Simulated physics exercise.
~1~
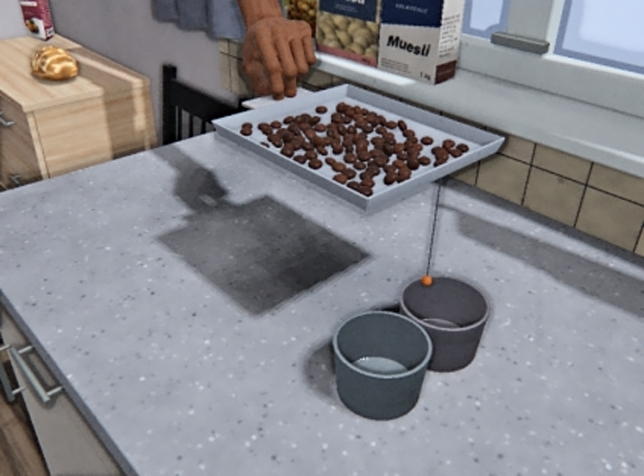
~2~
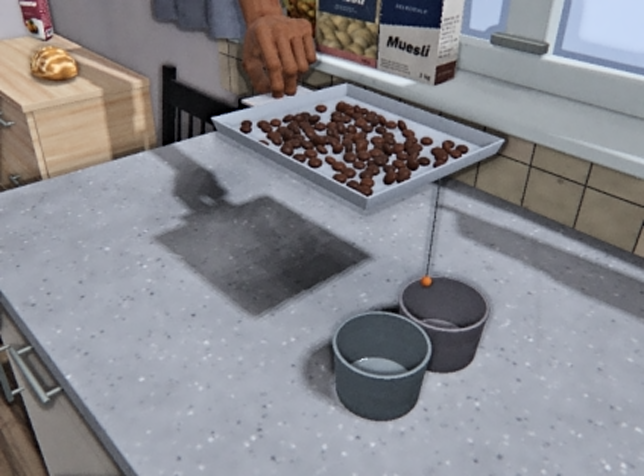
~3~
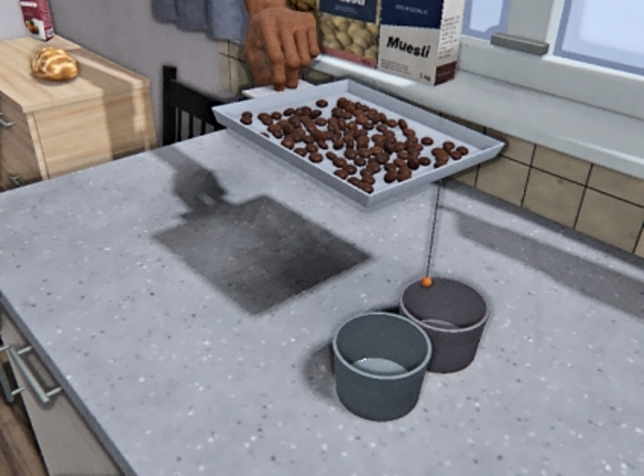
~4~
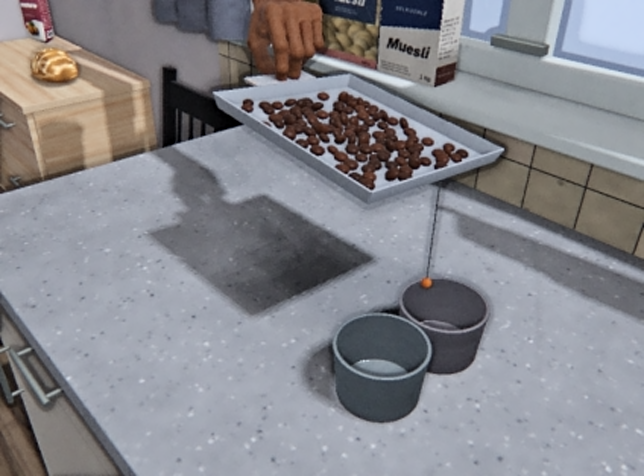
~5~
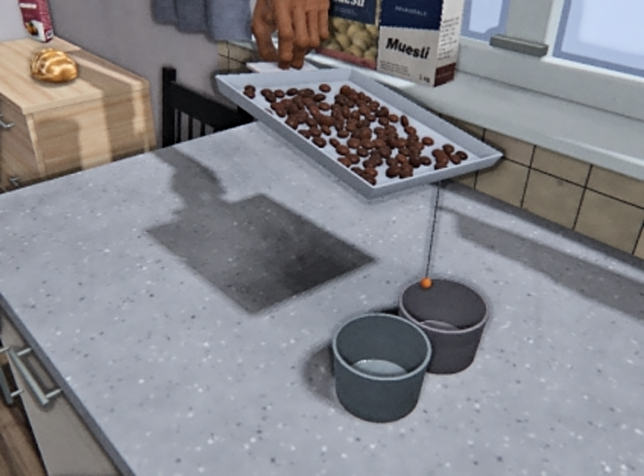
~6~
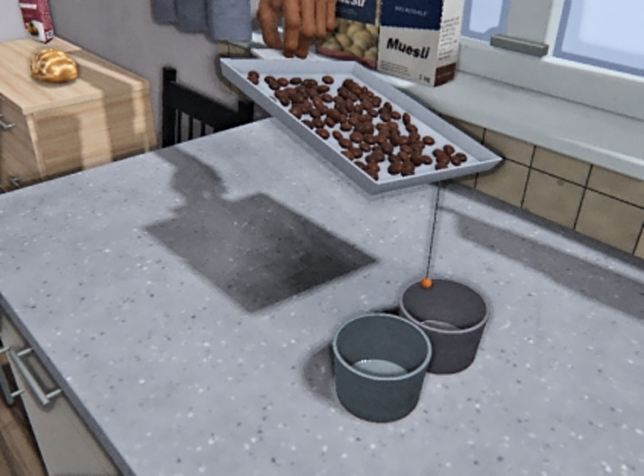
On a kitchen counter, a hand slowly tilts a tray of brown pieces above two dishes.
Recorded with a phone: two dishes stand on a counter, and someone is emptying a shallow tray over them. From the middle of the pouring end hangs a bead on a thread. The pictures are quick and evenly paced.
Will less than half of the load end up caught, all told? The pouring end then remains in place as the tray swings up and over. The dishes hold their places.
The load will mostly be spilled.
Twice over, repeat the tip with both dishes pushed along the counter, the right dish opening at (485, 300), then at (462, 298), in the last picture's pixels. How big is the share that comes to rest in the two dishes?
10 %, then 20 %.
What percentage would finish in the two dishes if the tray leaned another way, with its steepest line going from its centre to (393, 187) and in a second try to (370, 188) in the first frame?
First heading roughly 90 %, second roughly 70 %.
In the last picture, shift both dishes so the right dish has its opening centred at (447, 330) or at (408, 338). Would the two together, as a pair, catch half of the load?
Taking them in turn, it's short of half and then short of half.
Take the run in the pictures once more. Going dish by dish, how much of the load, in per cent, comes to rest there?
For the left dish some 0 %, for the right dish some 0 %.
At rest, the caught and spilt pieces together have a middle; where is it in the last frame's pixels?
I'd mark it at roughly (480, 302).
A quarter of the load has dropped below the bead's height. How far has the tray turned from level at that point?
Somewhere around 75 degrees.
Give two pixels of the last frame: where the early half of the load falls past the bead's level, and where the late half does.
I'd say close to (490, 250) at first and close to (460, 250) later on.
Soon, tray tipped steeply; most on the tray; a stray few outside both; about a quarter in the air.
A while on, tray tipped past a quarter turn; a stray few on the tray; a stray few in the right dish; nearly all outside both; a stray few in the air.
Towards the end, tray tipped past a quarter turn; a stray few in the right dish; nearly all outside both.
Finally, tray tipped past a quarter turn; none in the left dish; a stray few in the right dish; nearly all outside both.
